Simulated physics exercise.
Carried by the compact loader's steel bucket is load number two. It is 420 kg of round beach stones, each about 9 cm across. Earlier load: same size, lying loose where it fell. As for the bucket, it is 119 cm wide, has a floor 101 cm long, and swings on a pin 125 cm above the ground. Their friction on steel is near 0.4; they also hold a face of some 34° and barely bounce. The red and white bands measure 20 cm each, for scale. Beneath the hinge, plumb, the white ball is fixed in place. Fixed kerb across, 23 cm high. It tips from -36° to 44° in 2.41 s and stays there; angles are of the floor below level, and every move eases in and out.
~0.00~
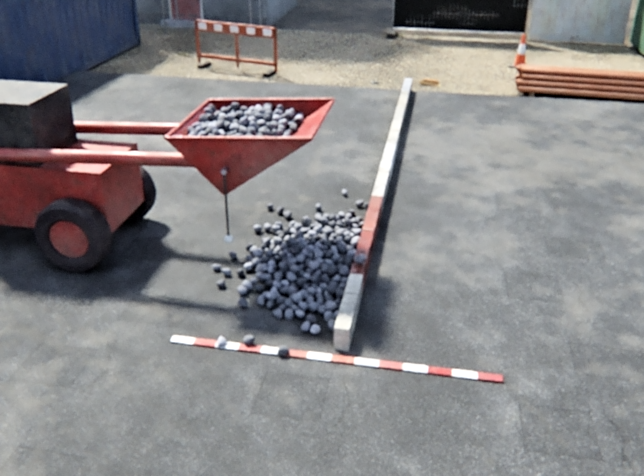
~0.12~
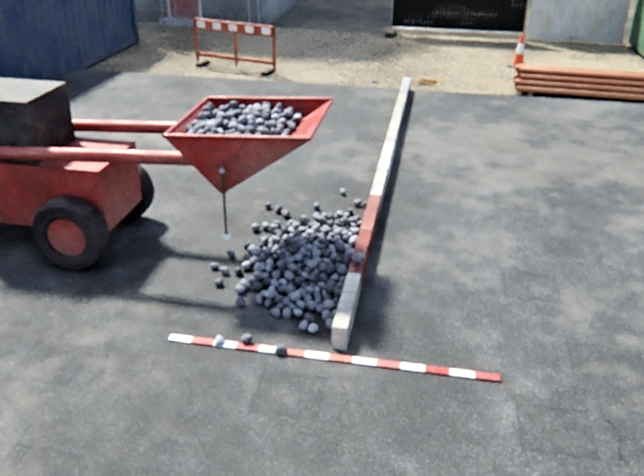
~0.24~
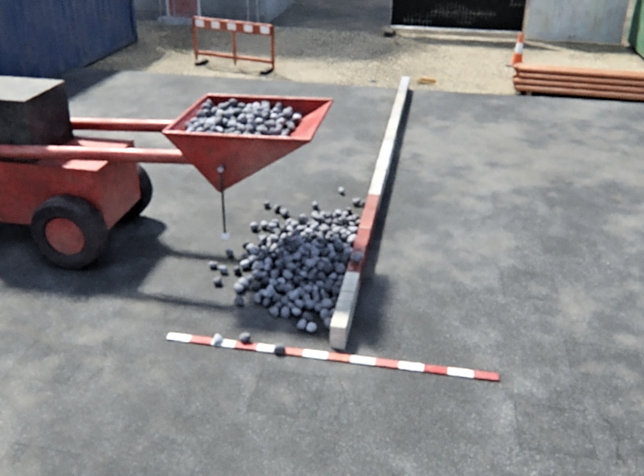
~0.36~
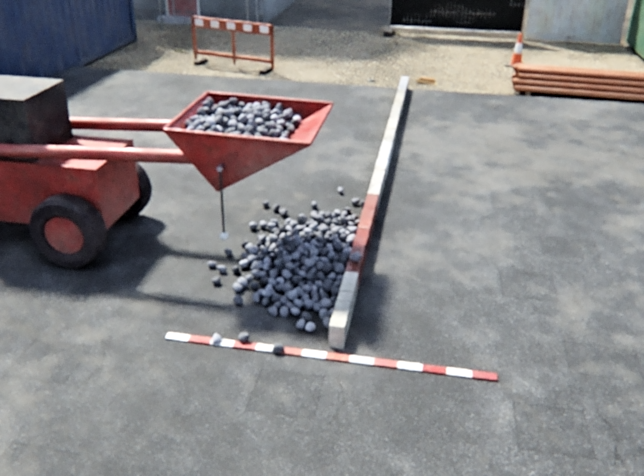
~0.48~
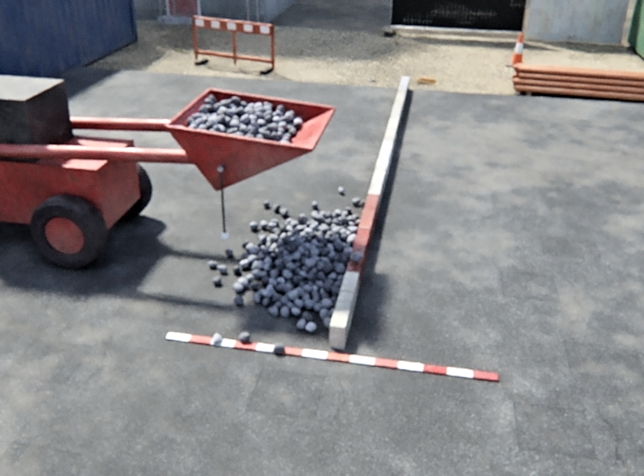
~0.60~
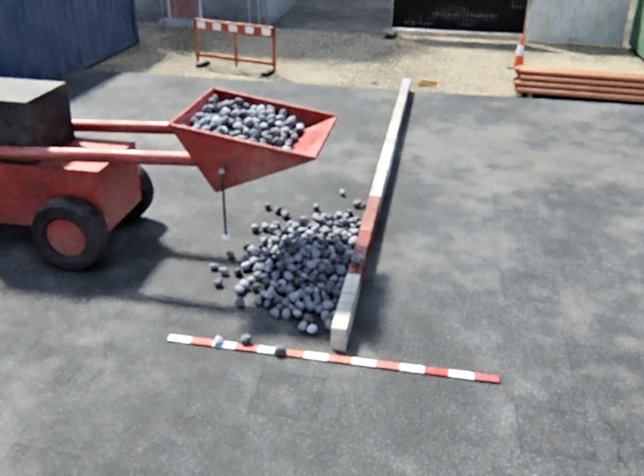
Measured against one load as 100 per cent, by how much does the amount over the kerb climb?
The amount climbs by some 11 per cent of a load.
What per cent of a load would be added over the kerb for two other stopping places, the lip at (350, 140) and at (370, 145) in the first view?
Roughly 60 and 85 percent, in that order.
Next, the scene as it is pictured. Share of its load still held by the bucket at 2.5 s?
About 5 percent is still in there.
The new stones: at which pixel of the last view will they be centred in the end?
They settle centred around (327, 247).
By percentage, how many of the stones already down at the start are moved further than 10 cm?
Roughly 10 % of them.
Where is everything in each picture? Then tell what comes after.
The bucket is at -36°, its lip at (312, 139); the top of the load is at (254, 114). The earlier load is highest near (337, 247), 24 cm above ground level, 100 % on this side of the kerb, in the first picture.
Lip at (310, 139), floor tilted -35°, highest stones at (252, 113); the stones move at 0.0 m/s on average, in the second picture.
Lip at (310, 141), floor tilted -34°, highest stones at (239, 112); the stones move at 0.1 m/s on average, in the third picture.
The bucket is at -31°, its lip at (311, 144); the top of the load is at (224, 110); the stones move at 0.1 m/s on average, in the fourth picture.
The bucket is at -28°, its lip at (313, 150); the top of the load is at (222, 108); the stones move at 0.1 m/s on average, in the fifth picture.
The bucket is at -24°, its lip at (316, 158); the top of the load is at (223, 108); the stones move at 0.2 m/s on average, in the sixth picture.
After 1.8 s the floor is at 32°; in per cent of one load, 87 in the bucket, 113 on this side of the kerb; the foremost stones are at (352, 255).
After 2.5 s the floor is at 44°; in per cent of one load, 3 in the bucket, 189 on this side of the kerb, 8 over the kerb; the foremost stones are at (412, 258).
After 2.9 s the floor is at 44°; in per cent of one load, 0 in the bucket, 189 on this side of the kerb, 10 over the kerb; the foremost stones are at (440, 258).
After 5.7 s the floor is at 44°; in per cent of one load, 0 in the bucket, 189 on this side of the kerb, 11 over the kerb; the foremost stones are at (459, 259). Net gain over the kerb, 11.
